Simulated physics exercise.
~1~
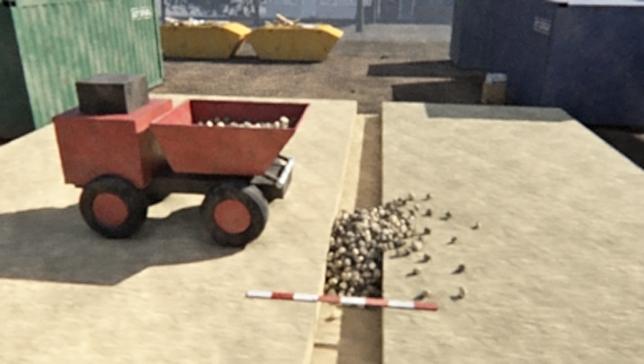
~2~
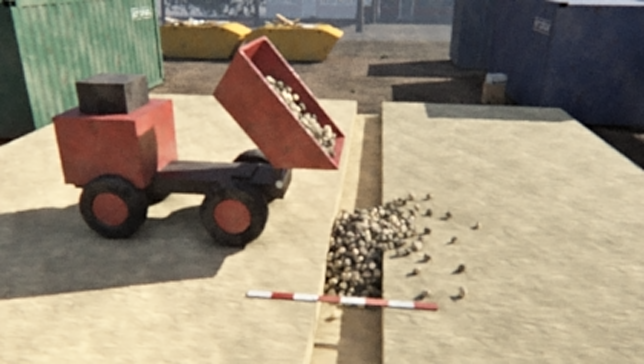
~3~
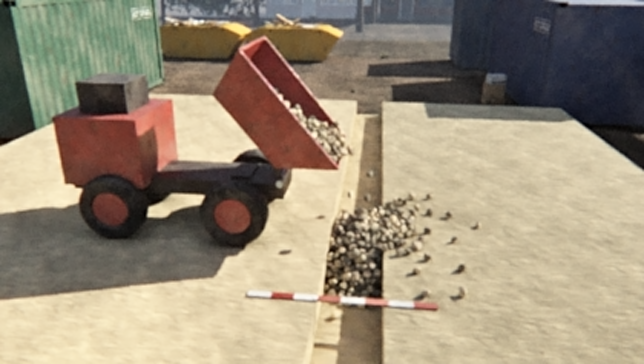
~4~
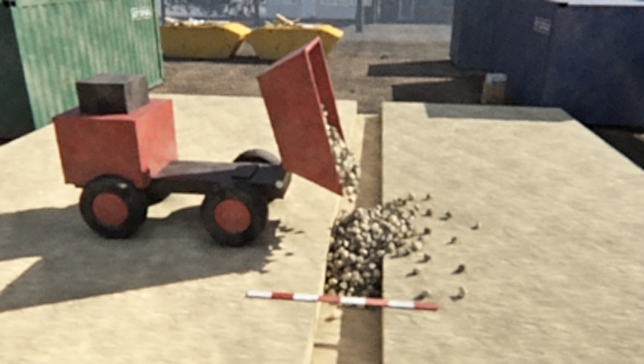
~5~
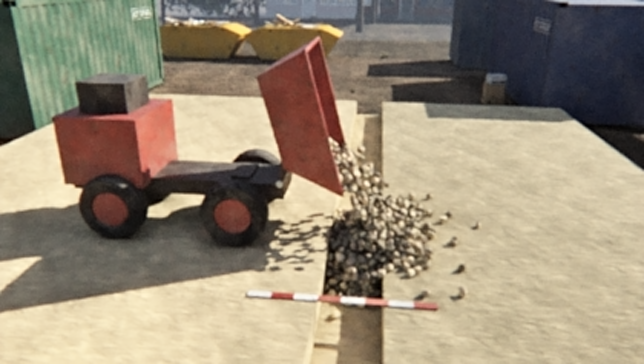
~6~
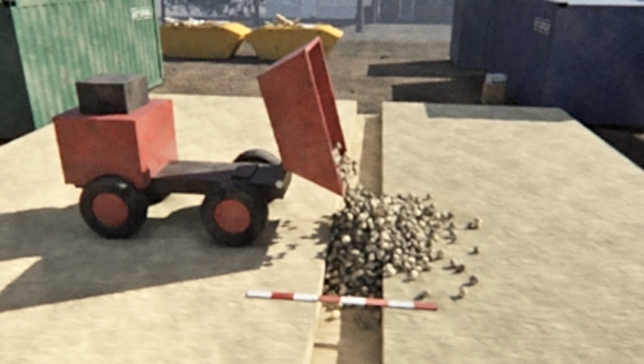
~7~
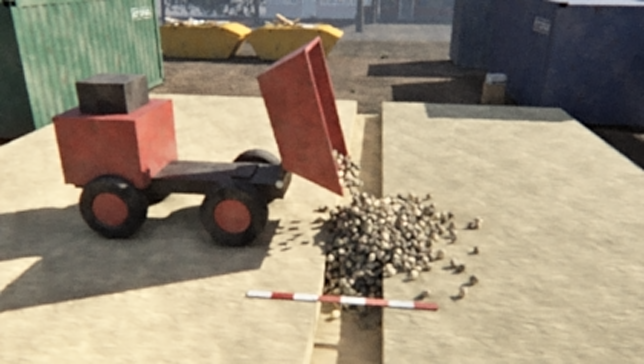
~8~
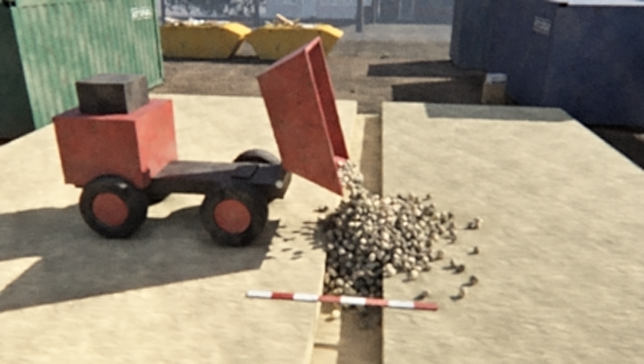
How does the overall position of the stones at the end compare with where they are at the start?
At the start the stones are split between the dumper's body and a heap in the trench, while at the end nearly all lie in one larger heap in and beyond the trench, so as a whole they sit lower and farther right.
